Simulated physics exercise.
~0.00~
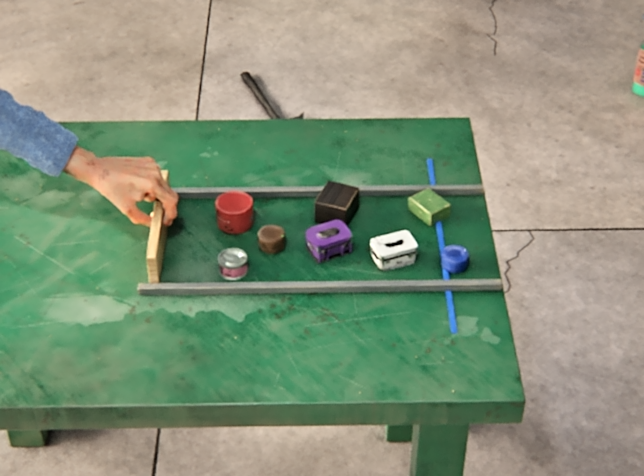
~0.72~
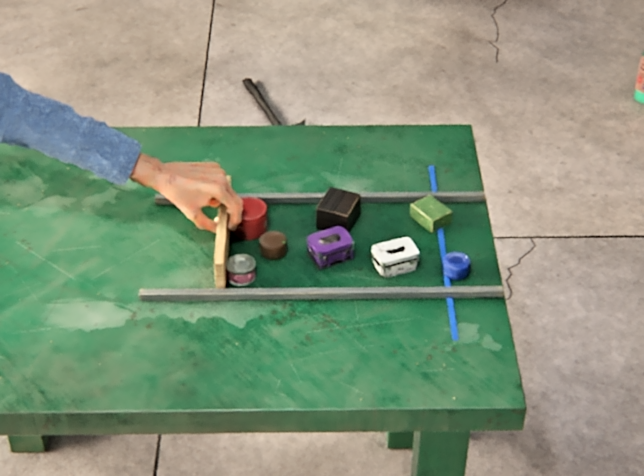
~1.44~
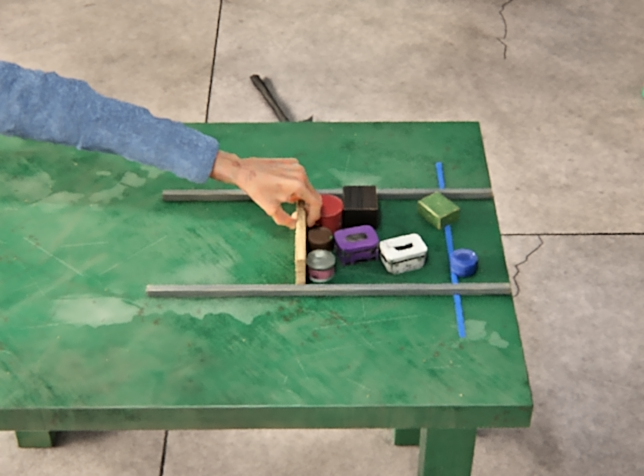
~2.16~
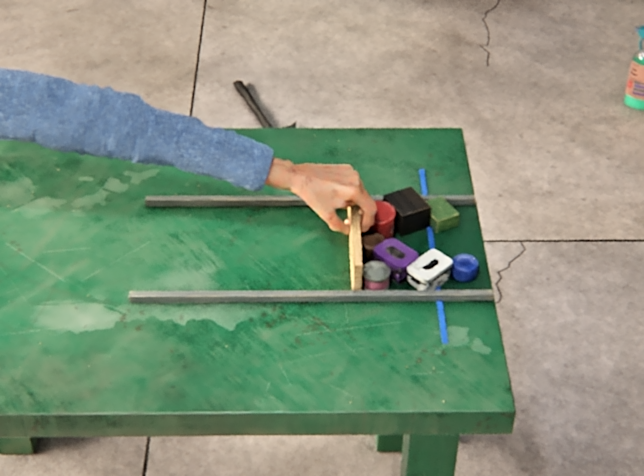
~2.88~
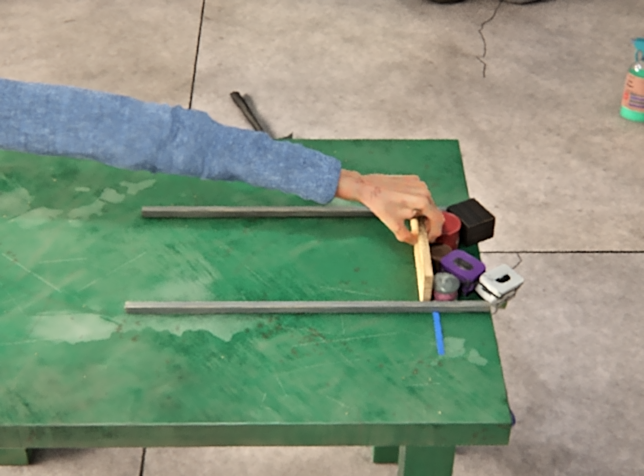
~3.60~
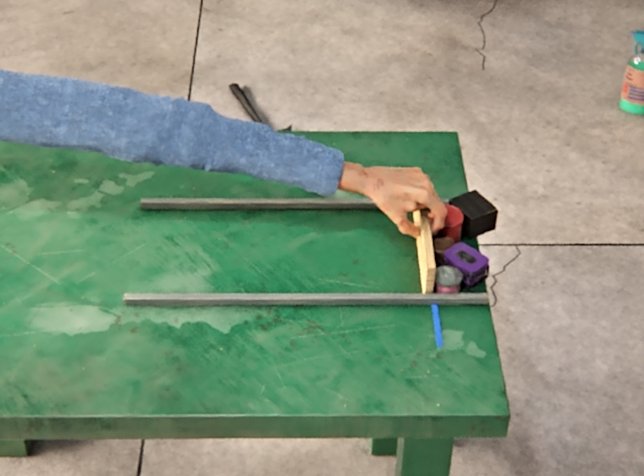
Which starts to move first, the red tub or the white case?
The red tub starts to move first, as the board pushes it right while the white case is still in its place. The white case only moves later, once the objects have bunched together.
